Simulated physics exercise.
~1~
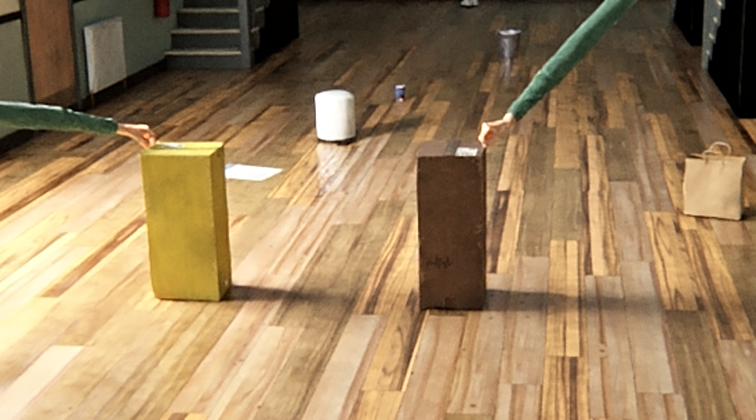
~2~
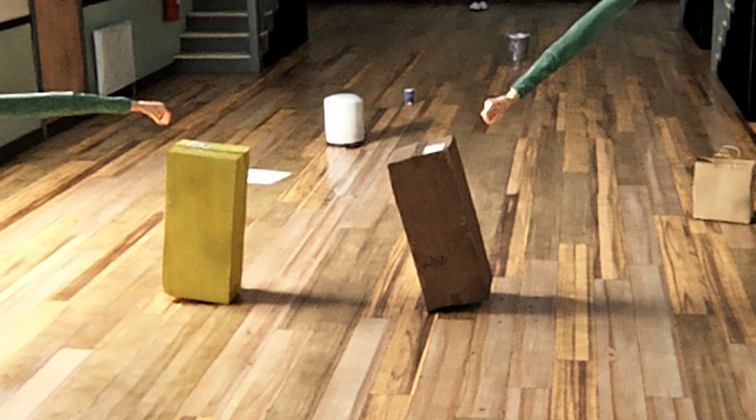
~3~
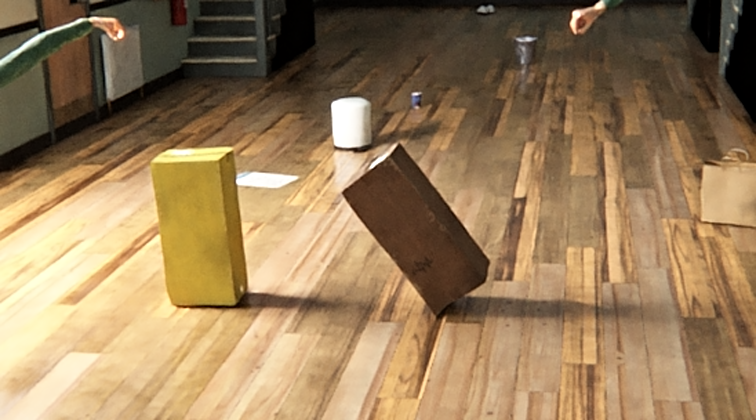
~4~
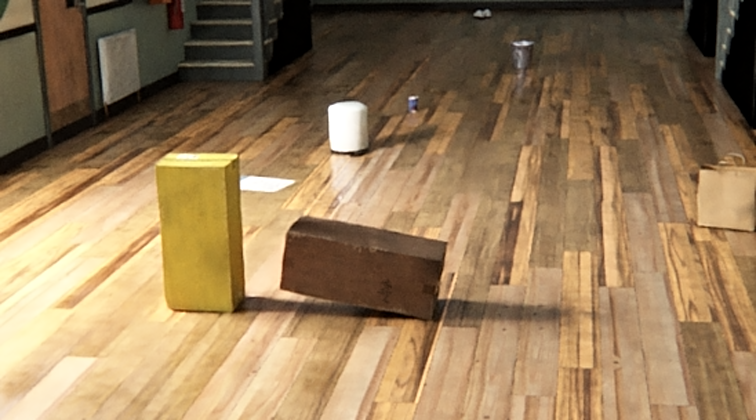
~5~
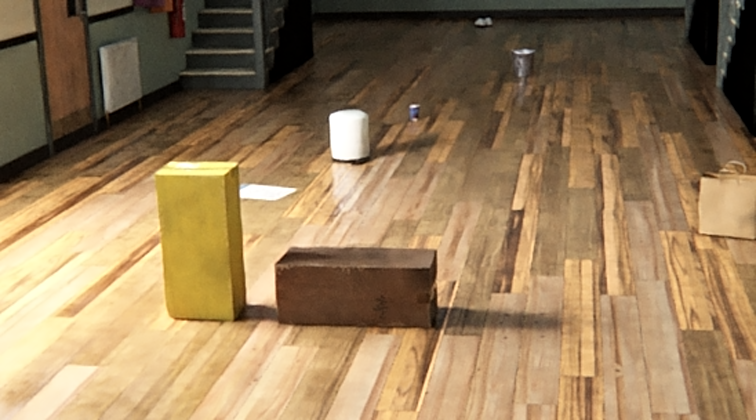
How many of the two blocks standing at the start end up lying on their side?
One of them does. The brown block ends on its side, while the yellow block is still upright.
